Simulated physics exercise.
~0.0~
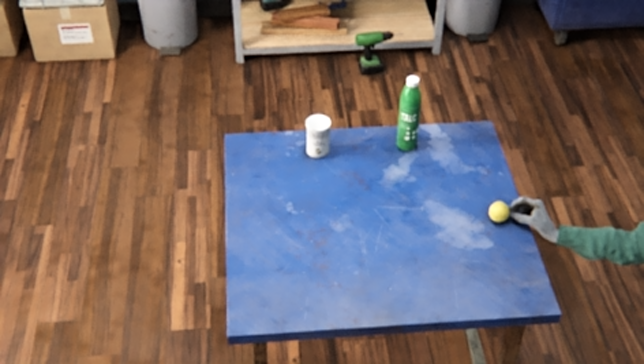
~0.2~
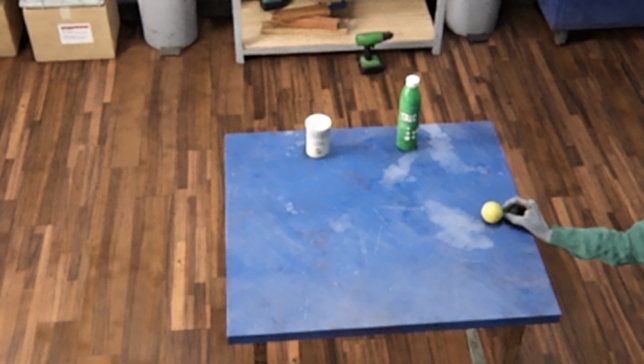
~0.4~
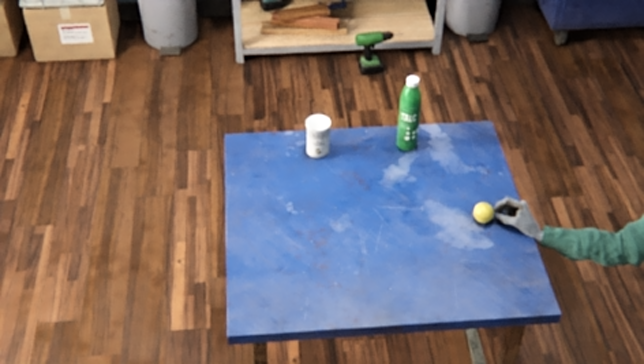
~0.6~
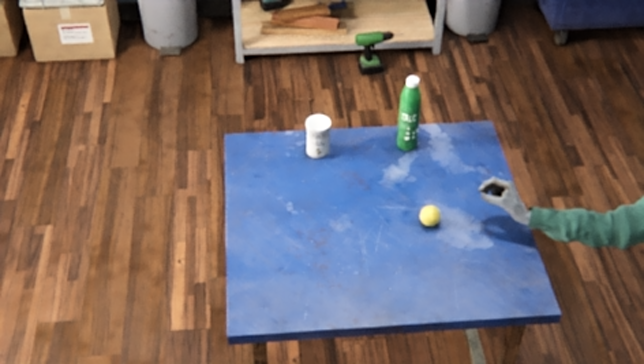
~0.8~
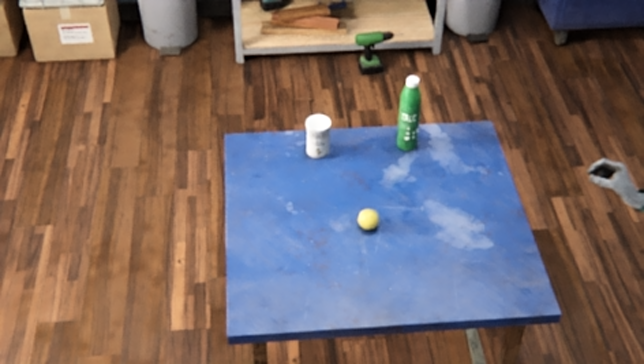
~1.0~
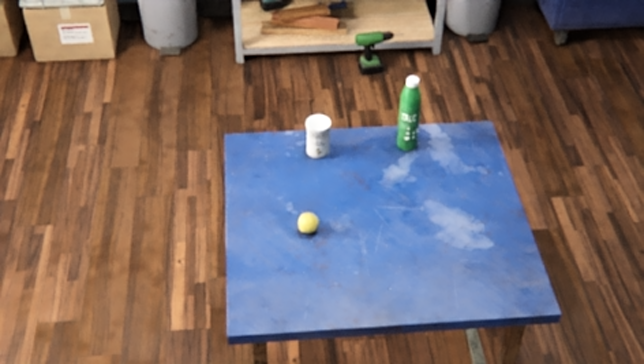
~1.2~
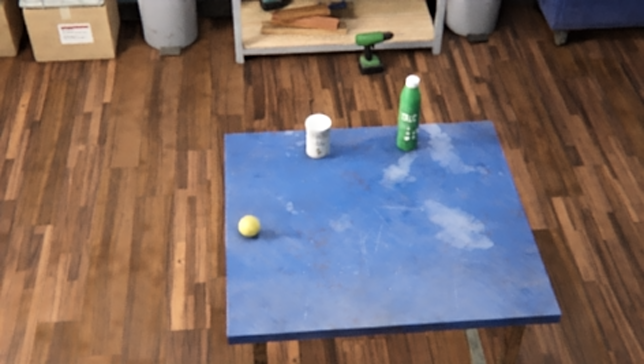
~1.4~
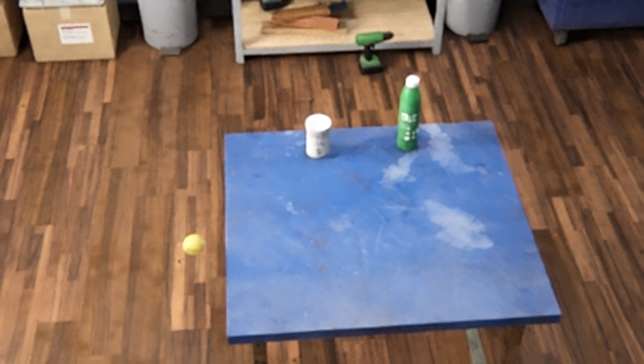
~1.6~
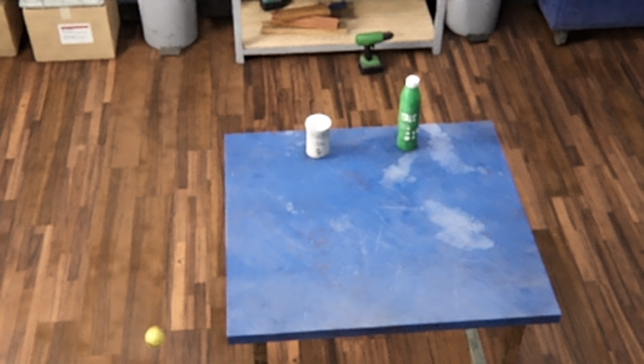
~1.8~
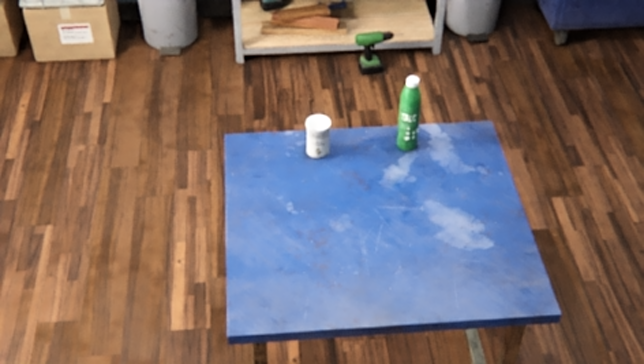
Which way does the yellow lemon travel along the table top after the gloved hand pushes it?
The yellow lemon travels to the left across the blue table top.
A gloved hand pushes a yellow lemon left across a blue table, and it rolls off the edge.
